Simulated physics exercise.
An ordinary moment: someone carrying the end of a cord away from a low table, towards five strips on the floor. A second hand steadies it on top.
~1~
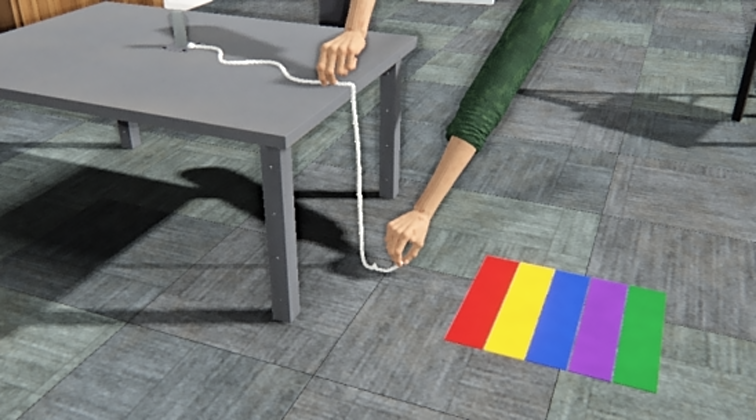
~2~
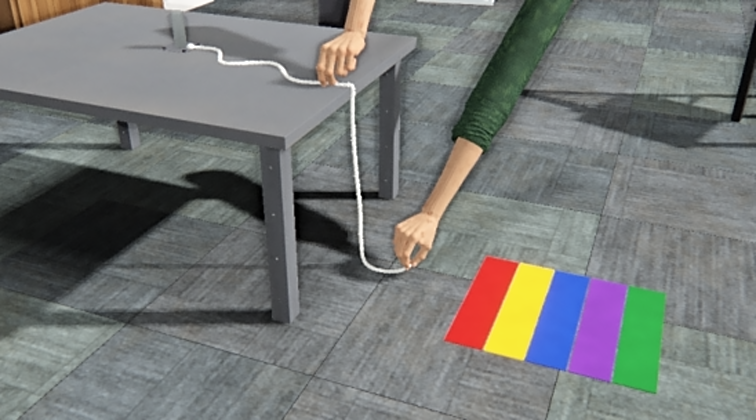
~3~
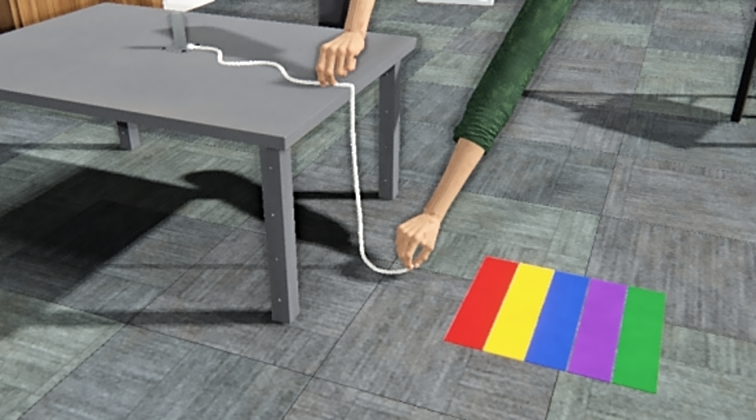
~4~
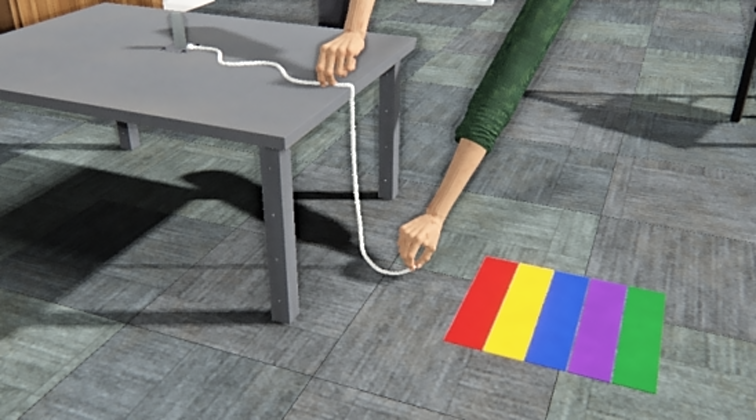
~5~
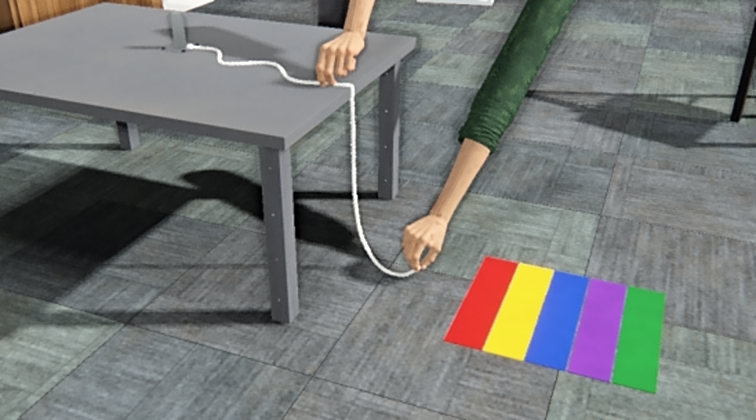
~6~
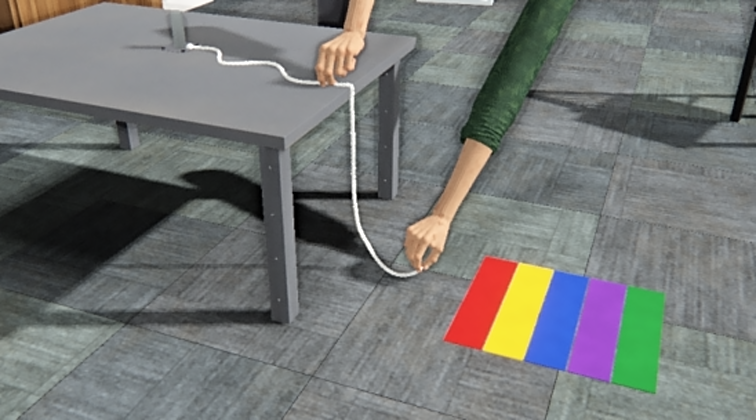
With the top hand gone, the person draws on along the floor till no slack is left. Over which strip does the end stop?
It gets as far as the blue strip.
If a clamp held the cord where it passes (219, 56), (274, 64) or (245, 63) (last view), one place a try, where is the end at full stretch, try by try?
About (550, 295), (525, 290) and (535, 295).
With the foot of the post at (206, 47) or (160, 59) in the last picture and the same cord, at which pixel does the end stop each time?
About (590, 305) and (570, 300).
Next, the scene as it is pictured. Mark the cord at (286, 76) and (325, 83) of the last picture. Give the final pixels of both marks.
At (320, 77), then (360, 96).
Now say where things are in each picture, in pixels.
In the first picture, end (402, 263); red (471, 327); yellow (511, 336); blue (551, 346); purple (593, 357); green (637, 367).
In the second picture, end (410, 265); cord through (218, 51) (254, 63) (293, 80) (352, 107) (357, 181) (362, 248).
In the third picture, end (412, 266).
In the fourth picture, end (415, 267); cord through (218, 51) (253, 63) (293, 80) (352, 108) (355, 182) (362, 249).
In the fifth picture, end (419, 267).
In the sixth picture, end (422, 268); cord through (218, 51) (253, 63) (292, 80) (352, 107) (354, 181) (370, 248).
Early on, end near (485, 282); over red.
Midway, end near (532, 292); over yellow.
At the end of the slack, end near (559, 298); over blue. The blue one.
